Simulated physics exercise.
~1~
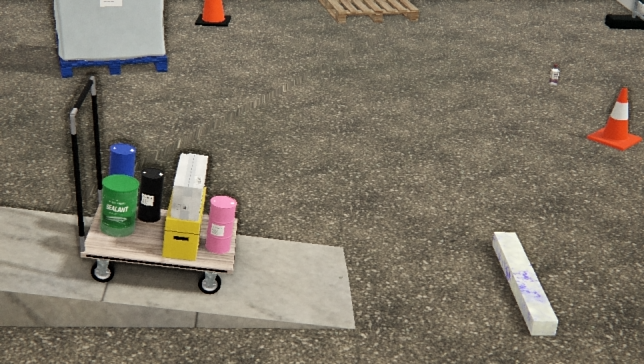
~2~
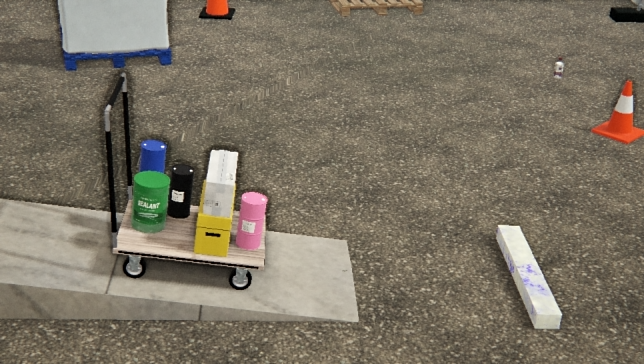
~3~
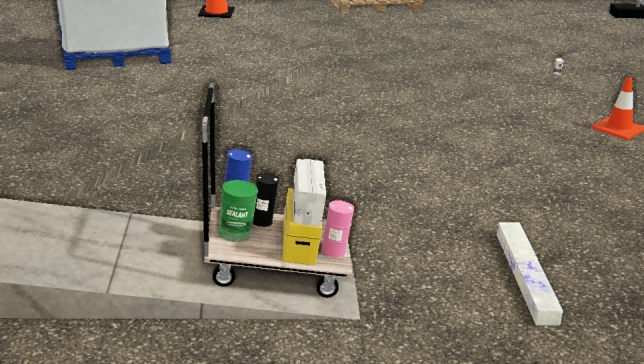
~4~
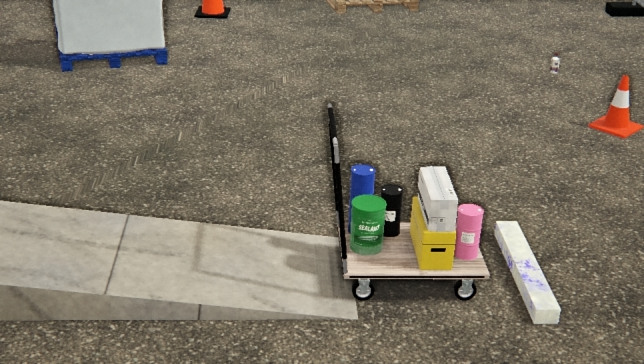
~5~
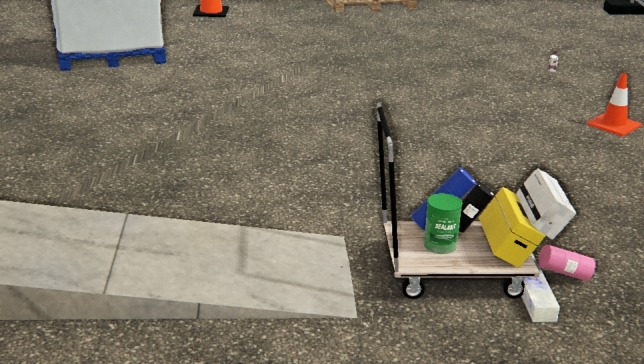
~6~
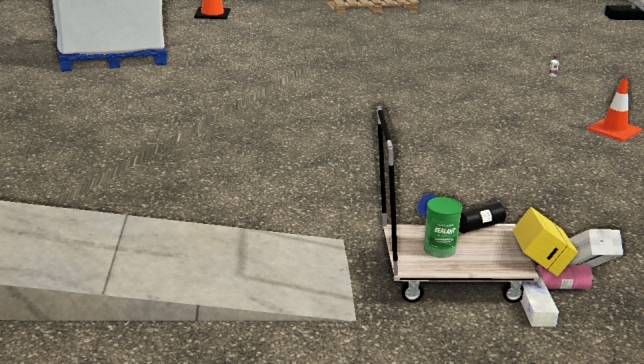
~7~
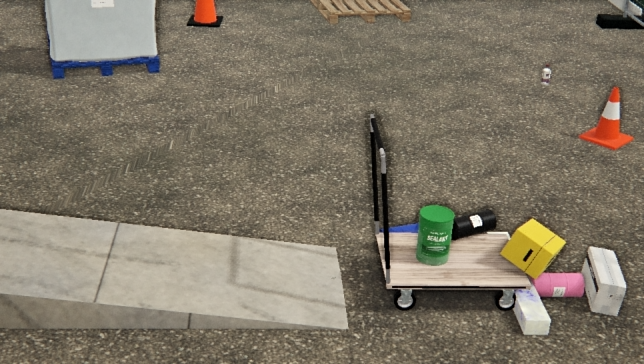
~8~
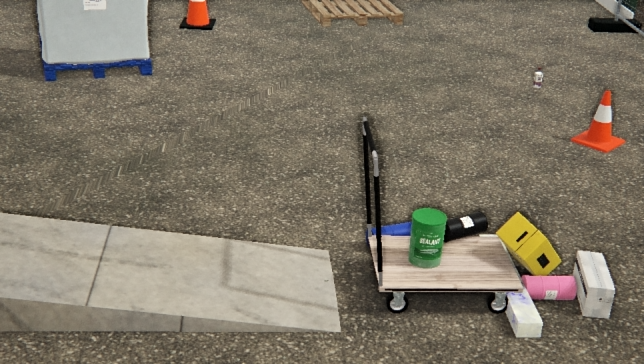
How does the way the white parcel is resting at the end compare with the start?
At the start the white parcel is upright among the load on the trolley. At the end it is upside down on the ground past the kerb.
The video shows a loaded trolley rolling right down a ramp and across level ground to a white kerb, where it stops and its load topples forward. The pink canister, white parcel and yellow toolbox end up beyond the deck, while the green pail stays upright on it.
